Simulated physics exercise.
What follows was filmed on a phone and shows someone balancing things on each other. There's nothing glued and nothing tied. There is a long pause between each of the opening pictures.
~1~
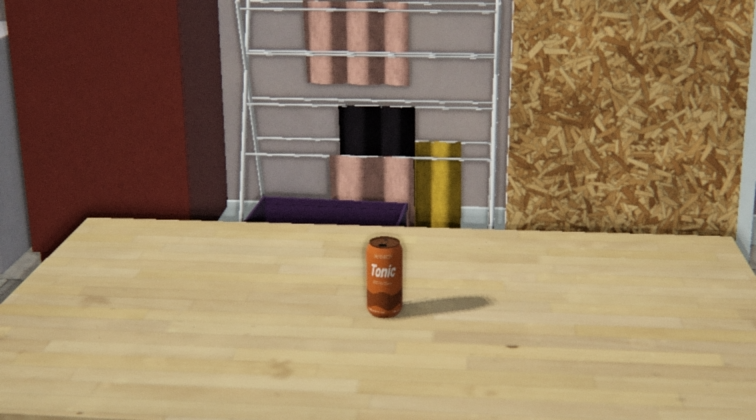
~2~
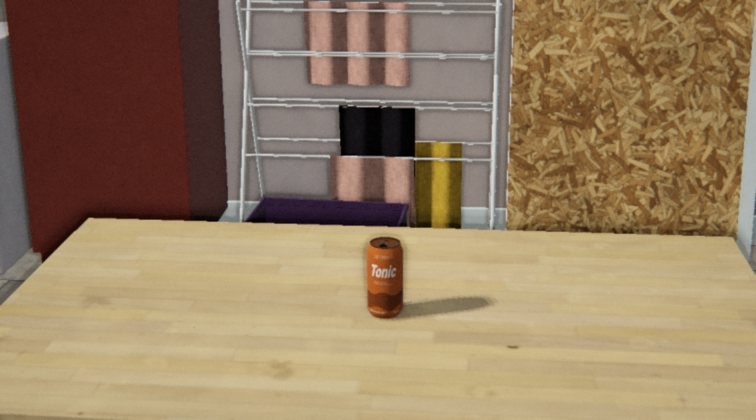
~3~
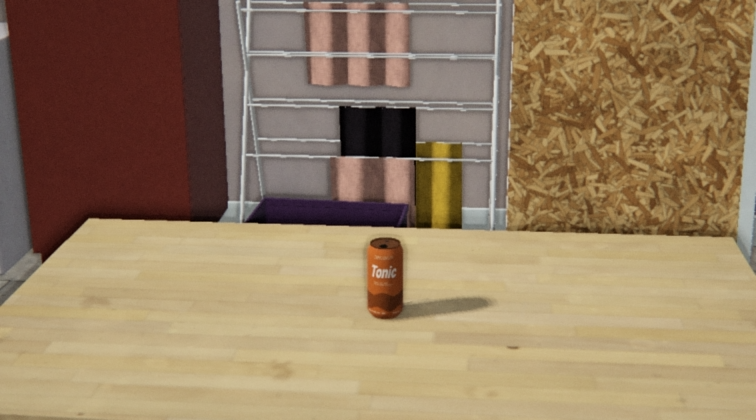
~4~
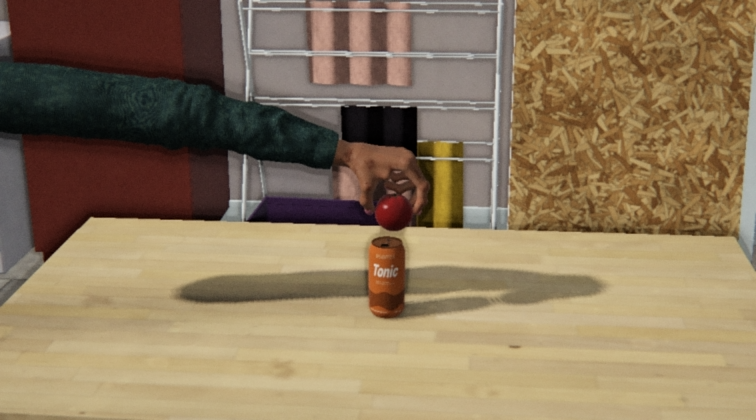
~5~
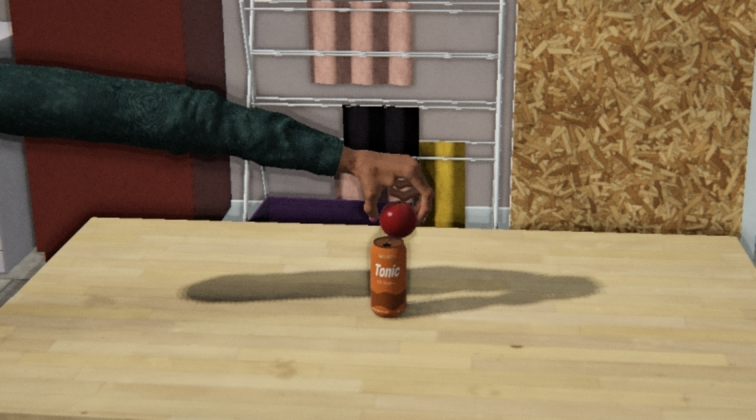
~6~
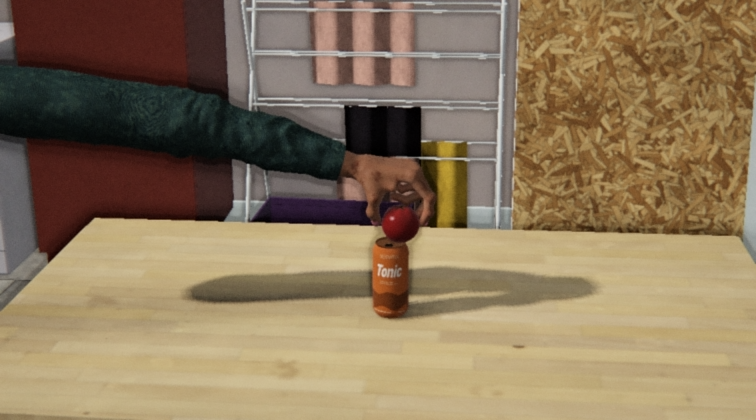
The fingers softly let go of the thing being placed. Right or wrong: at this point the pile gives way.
Wrong, it holds.
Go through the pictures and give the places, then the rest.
In the first picture, the last thing is not in view yet; orange can (385, 278).
In the second picture, the last thing is not in view yet; orange can (385, 278).
In the third picture, the last thing is not in view yet; orange can (385, 279).
The fourth picture shows on its way; red tomato (394, 212); orange can (387, 278).
The fifth picture shows on its way; red tomato (398, 220); orange can (389, 278).
The sixth picture shows set down, still held; red tomato (401, 224); orange can (391, 278).
Then, 0.30 s past the last view, nothing moves.
Then, 0.70 s past the last view, red tomato resting near (401, 224).
Finally, both still in place. Final places as the last picture's camera would see them, red tomato near (401, 224). The pile stays up.
